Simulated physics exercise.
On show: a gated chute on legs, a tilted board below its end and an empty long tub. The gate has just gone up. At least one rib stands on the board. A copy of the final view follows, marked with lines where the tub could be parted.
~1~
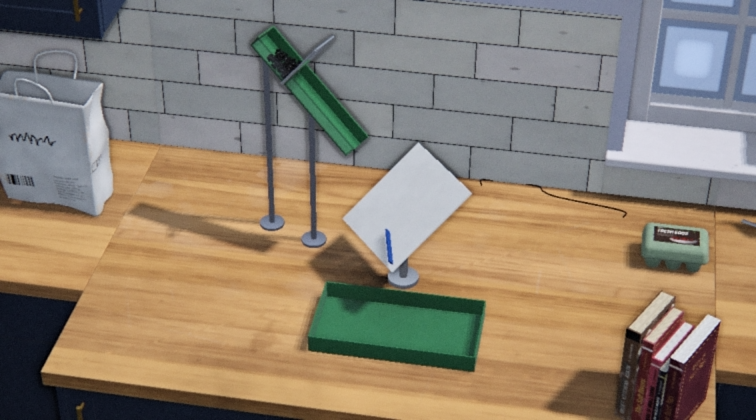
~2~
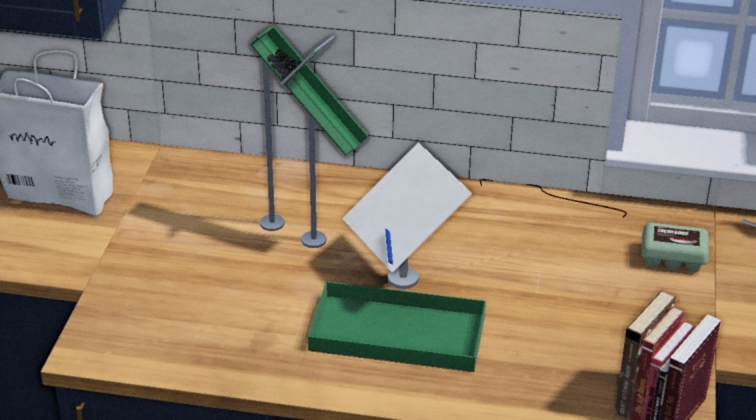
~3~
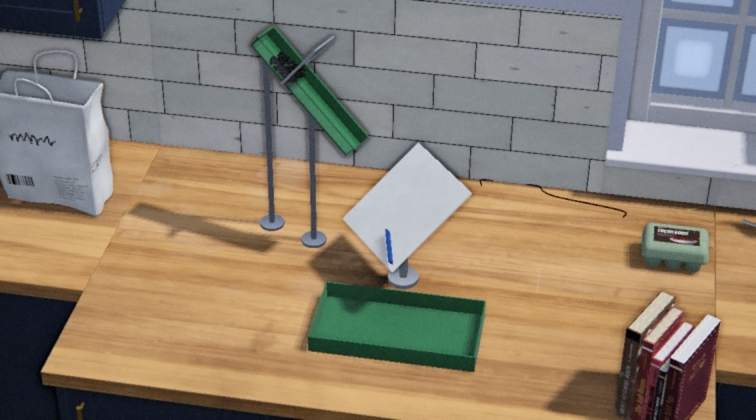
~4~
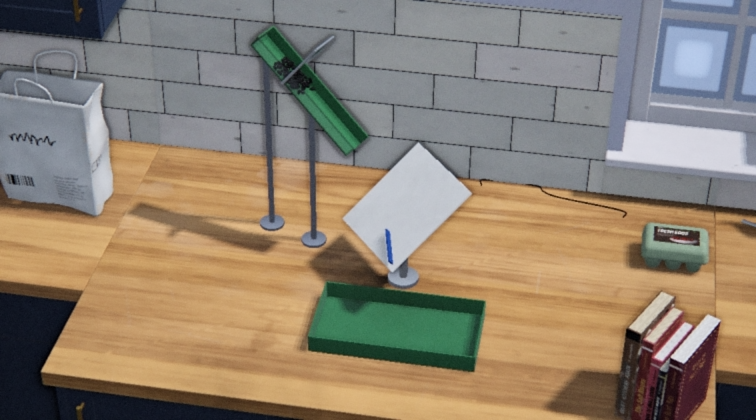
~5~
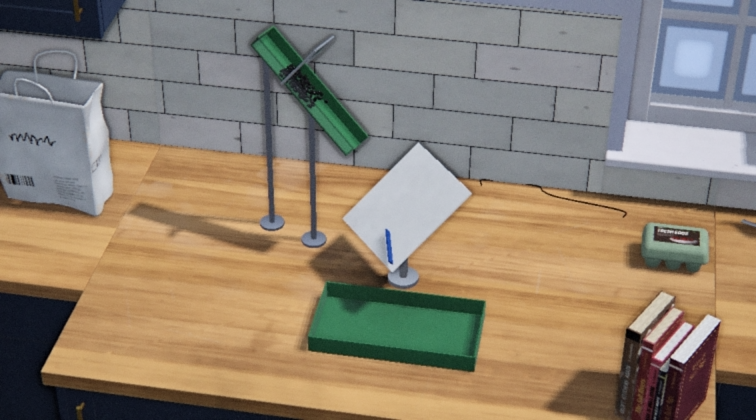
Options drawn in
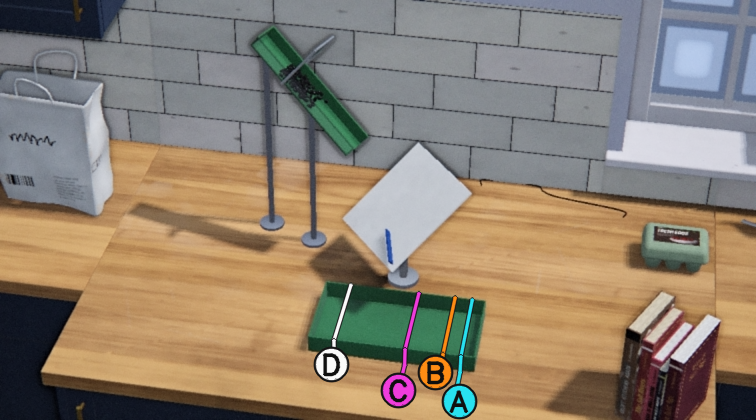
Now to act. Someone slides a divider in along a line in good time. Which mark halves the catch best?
D beats the others.
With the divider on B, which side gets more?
Left.
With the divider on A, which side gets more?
Left.
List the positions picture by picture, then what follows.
The first frame shows load behind the gate near (283, 66), black beans; lip of the chute near (353, 150), sloping fairly steeply.
The second frame shows middle of the board near (405, 206), tilted fairly steeply; middle of its low edge near (366, 245); of its high edge near (444, 167).
The third frame shows front corners of the tub near (309, 336) and (475, 357), empty; front of the load near (303, 75).
The fourth frame shows middle of the load near (296, 75); its front near (312, 89), close to a quarter of the way to the lip; rib from (386, 229) to (389, 261).
The fifth frame shows middle of the load near (298, 85); its front near (326, 102), close to half of the way to the lip.
On the marked copy, line A crosses the front rim at (461, 355); line B crosses the front rim at (443, 353); line C crosses the front rim at (405, 348); line D crosses the front rim at (334, 339).
With A, of what is caught, the whole lot on the left of the divider, none at all on the right.
With B, of what is caught, the whole lot on the left of the divider, none at all on the right.
With C, of what is caught, the whole lot on the left of the divider, none at all on the right.
With D, of what is caught, close to a third on the left of the divider, close to two thirds on the right.
